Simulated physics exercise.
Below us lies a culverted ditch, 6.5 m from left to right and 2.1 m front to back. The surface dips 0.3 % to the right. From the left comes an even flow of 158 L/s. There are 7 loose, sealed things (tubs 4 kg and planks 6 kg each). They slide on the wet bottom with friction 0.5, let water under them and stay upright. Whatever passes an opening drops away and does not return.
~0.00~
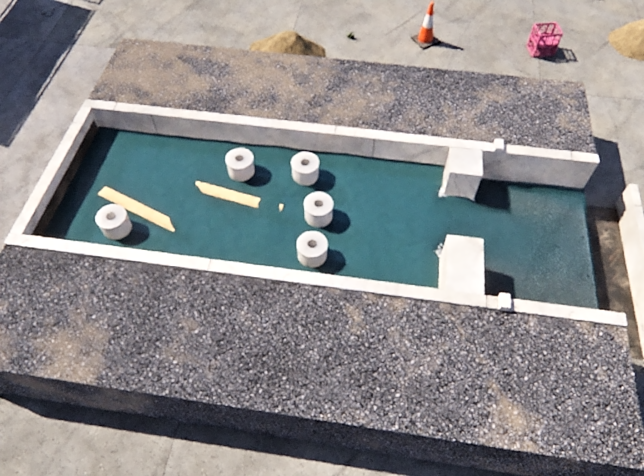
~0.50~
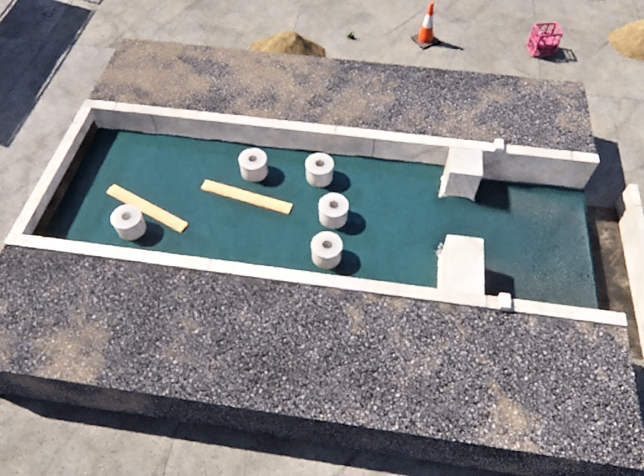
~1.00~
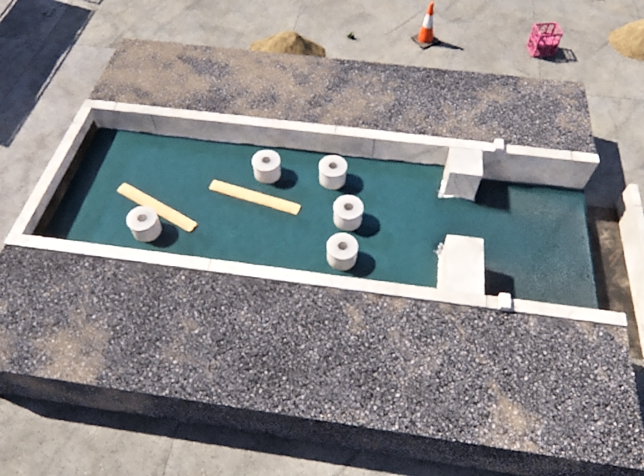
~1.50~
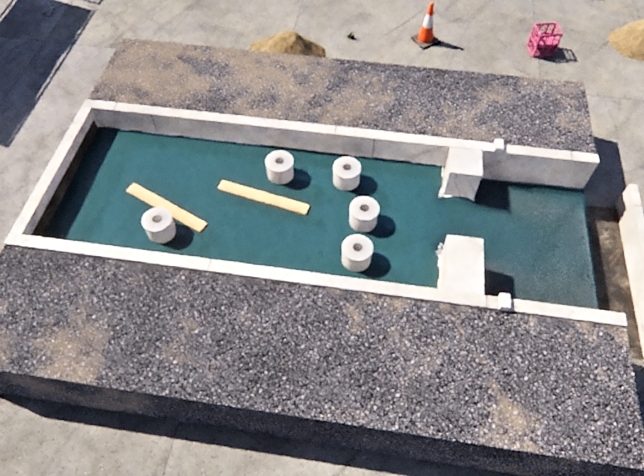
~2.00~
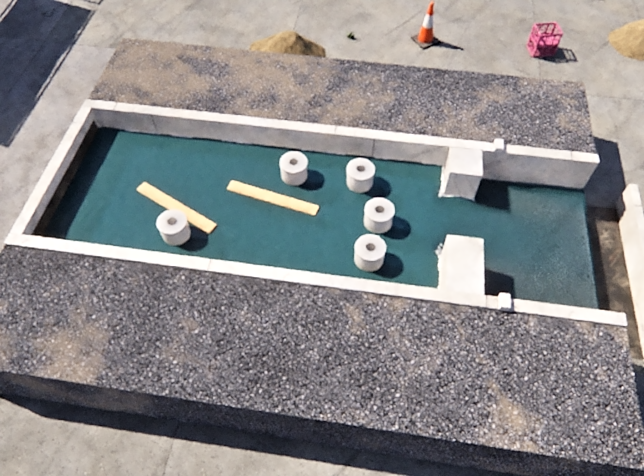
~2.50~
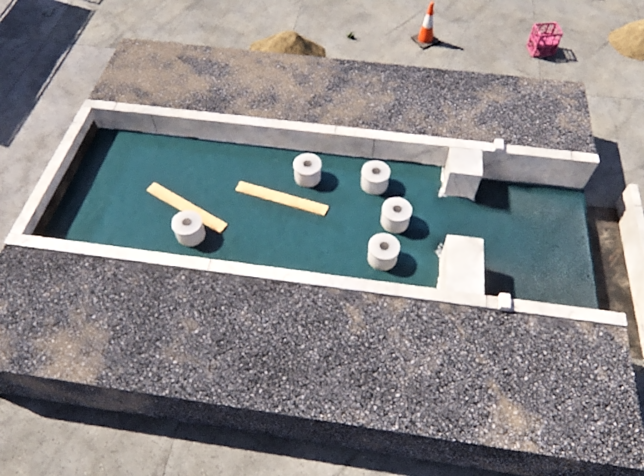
White tubs and pale planks drift slowly together to the right across the green water.
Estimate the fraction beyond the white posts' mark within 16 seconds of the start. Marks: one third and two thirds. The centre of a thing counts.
It is two thirds or above.
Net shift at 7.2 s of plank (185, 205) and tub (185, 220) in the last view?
In turn: 200 cm, 250 cm.
After 3.5 s 0 of 7 are over the mark; 7 afloat.
After 7.2 s 4 of 7 are over the mark; 4 afloat.
After 12.0 s 7 of 7 are over the mark; 1 afloat.
After 16.0 s 7 of 7 are over the mark; 0 afloat.
